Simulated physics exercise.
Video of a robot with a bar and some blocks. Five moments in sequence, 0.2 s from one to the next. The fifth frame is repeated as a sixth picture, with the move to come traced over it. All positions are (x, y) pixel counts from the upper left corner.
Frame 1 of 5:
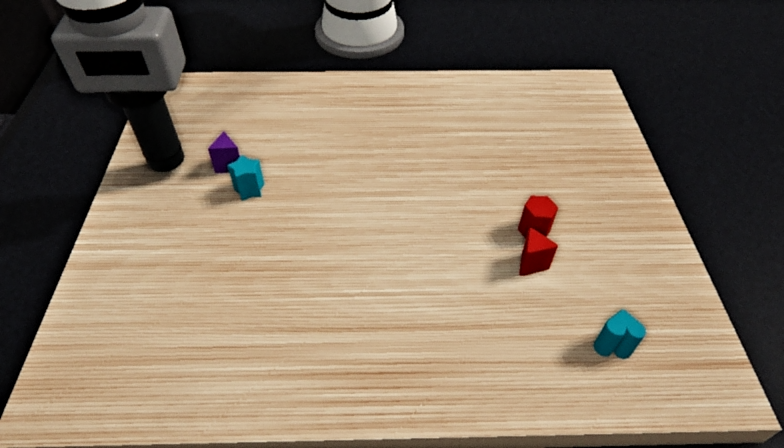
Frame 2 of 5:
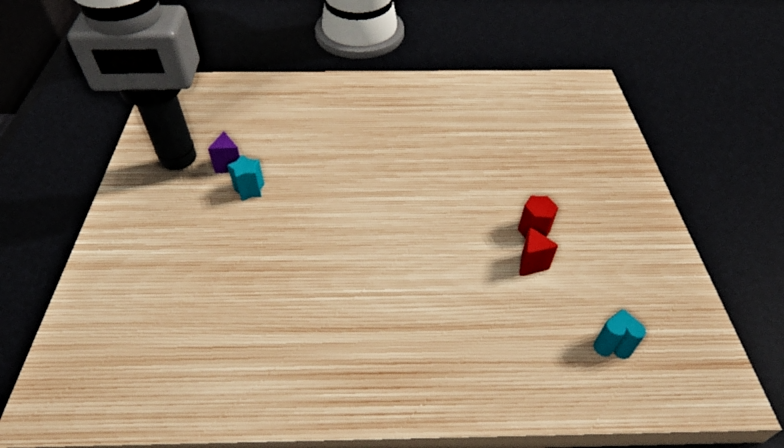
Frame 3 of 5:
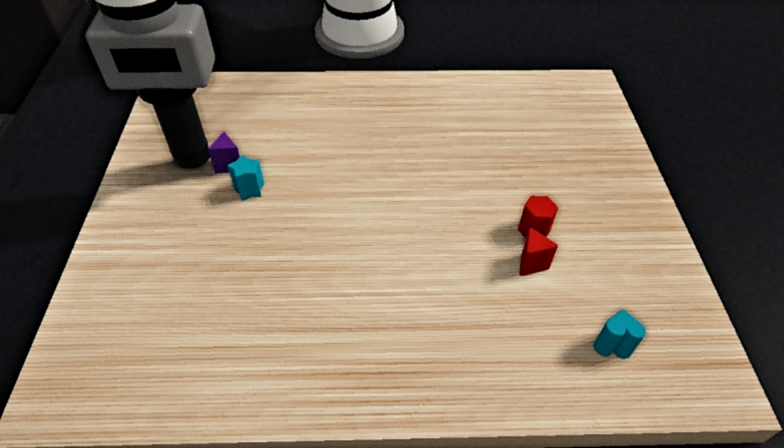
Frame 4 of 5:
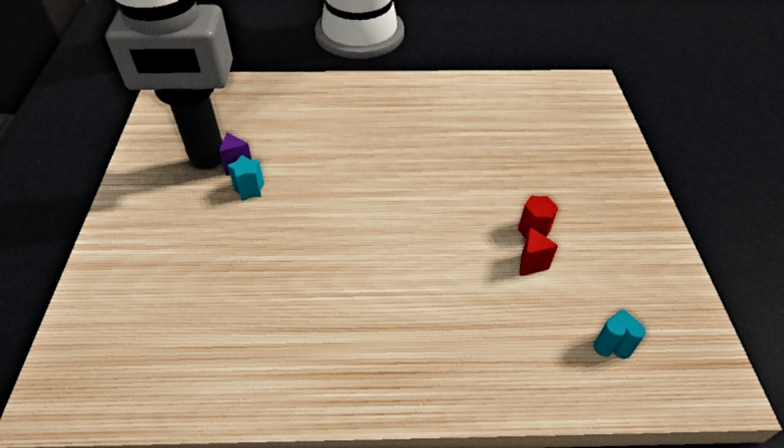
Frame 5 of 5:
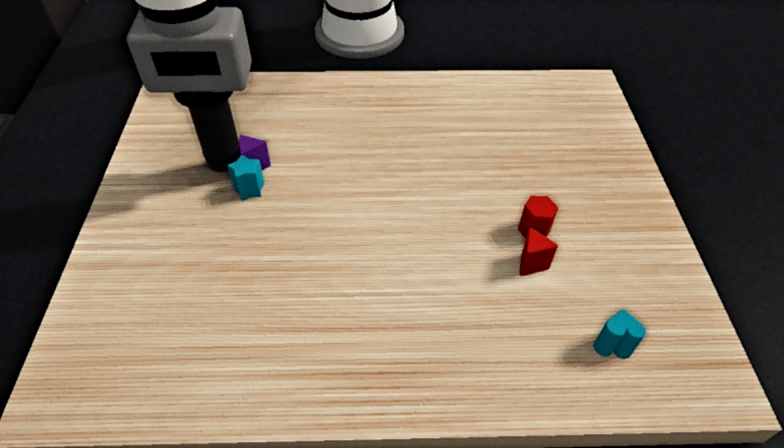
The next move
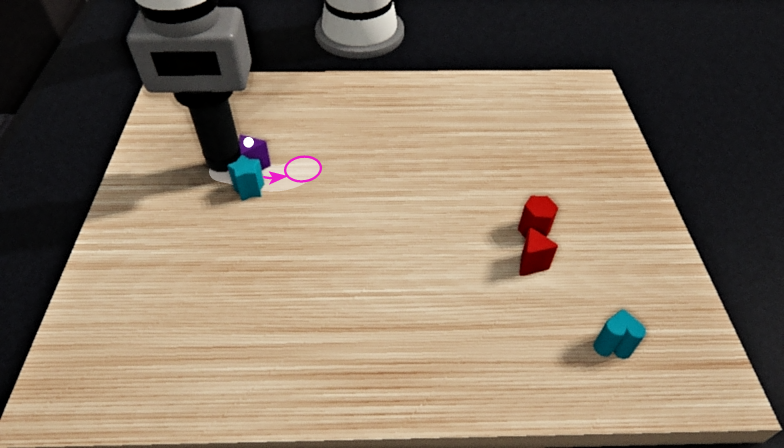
The footage shows a black bar held by a gray robot arm sliding right across a wooden board toward a purple triangle and a turquoise star, then pushing the triangle rightward behind the star while the other blocks stay still.
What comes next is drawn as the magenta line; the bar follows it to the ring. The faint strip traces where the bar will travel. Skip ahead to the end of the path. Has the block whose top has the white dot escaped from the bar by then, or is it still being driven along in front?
It is still in front.
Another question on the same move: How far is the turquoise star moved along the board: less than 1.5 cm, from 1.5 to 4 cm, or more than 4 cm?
The 1.5 to 4 cm band.
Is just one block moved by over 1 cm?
Answer: No.
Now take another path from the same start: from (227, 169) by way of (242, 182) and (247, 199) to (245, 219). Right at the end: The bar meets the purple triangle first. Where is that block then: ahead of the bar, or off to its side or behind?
By the time the path ends, the purple triangle has slid off to the side or behind.
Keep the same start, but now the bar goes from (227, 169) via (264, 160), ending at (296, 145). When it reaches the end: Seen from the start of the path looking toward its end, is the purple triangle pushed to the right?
Short answer: Yes.
Path on the board, from (227, 169) through (252, 175) and (279, 178) to (303, 169); the dot is on the purple triangle.
The first path, step by step. Halfway along, bar at (264, 169); turquoise star at (256, 174), turned 50° clockwise; purple triangle at (288, 146), turned 15° anticlockwise.
At the end, bar at (302, 160); turquoise star at (258, 175), turned 65° clockwise; purple triangle at (327, 139).
